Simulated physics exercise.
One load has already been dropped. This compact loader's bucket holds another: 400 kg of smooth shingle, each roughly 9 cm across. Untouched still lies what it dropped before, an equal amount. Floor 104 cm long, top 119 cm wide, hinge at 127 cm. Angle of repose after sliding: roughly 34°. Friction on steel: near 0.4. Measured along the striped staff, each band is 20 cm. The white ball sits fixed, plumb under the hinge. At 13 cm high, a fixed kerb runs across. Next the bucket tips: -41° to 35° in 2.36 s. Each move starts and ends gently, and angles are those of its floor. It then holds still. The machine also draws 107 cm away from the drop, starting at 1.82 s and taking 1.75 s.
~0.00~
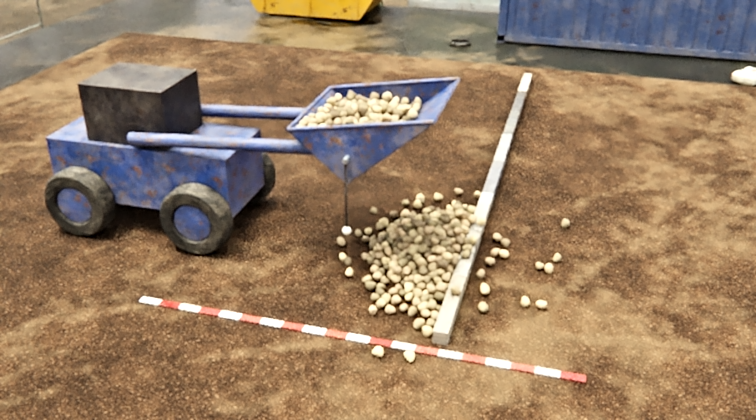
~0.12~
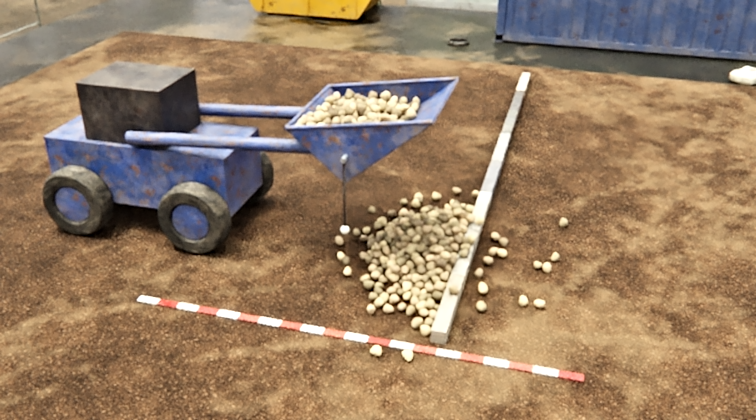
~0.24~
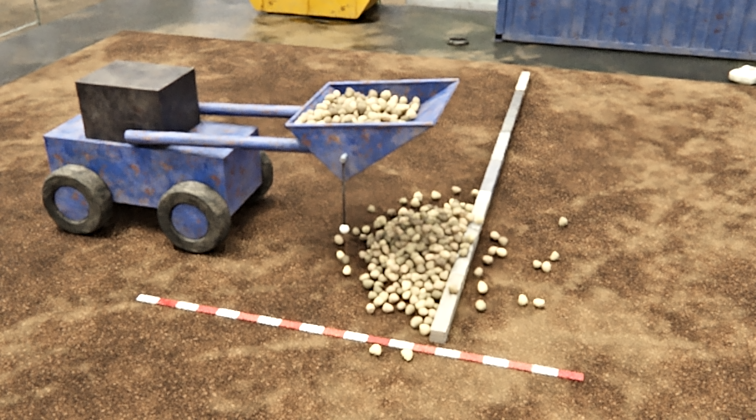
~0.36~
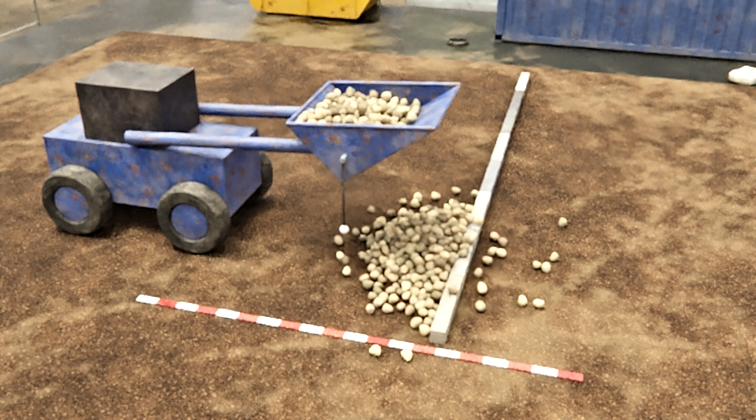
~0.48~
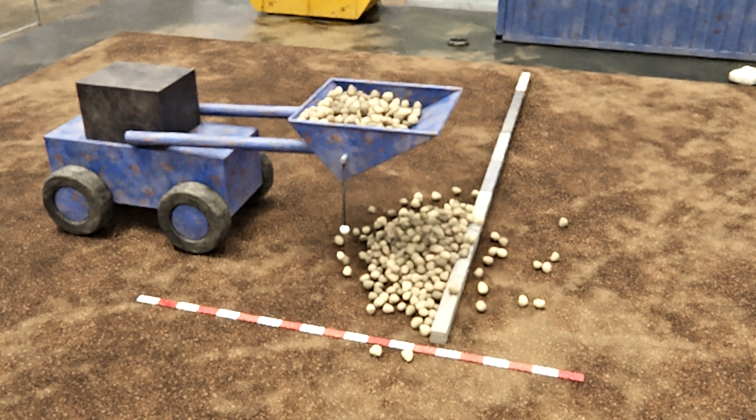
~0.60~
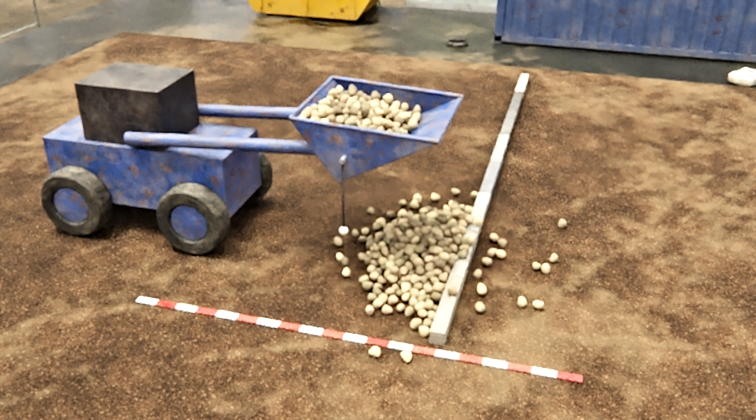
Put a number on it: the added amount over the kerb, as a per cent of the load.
32 percent, roughly.
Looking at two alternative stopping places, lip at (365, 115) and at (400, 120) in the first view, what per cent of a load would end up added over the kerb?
Some 0 percent, and then 10 percent.
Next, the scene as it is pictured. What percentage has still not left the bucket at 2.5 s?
Roughly 15 parts in a hundred of the load.
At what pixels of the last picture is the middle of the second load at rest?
They end up centred around (443, 246).
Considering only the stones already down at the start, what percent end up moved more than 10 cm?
15 per cent.
After 1.8 s the floor is at 23°; in per cent of one load, 99 in the bucket, 97 on this side of the kerb, 3 over the kerb; the foremost stones are at (533, 264).
After 2.5 s the floor is at 35°; in per cent of one load, 13 in the bucket, 164 on this side of the kerb, 22 over the kerb; the foremost stones are at (546, 261).
After 4.0 s the floor is at 35°; in per cent of one load, 0 in the bucket, 165 on this side of the kerb, 35 over the kerb; the foremost stones are at (598, 273).
After 6.8 s the floor is at 35°; in per cent of one load, 0 in the bucket, 165 on this side of the kerb, 35 over the kerb; the foremost stones are at (598, 273). Net gain over the kerb, 32.
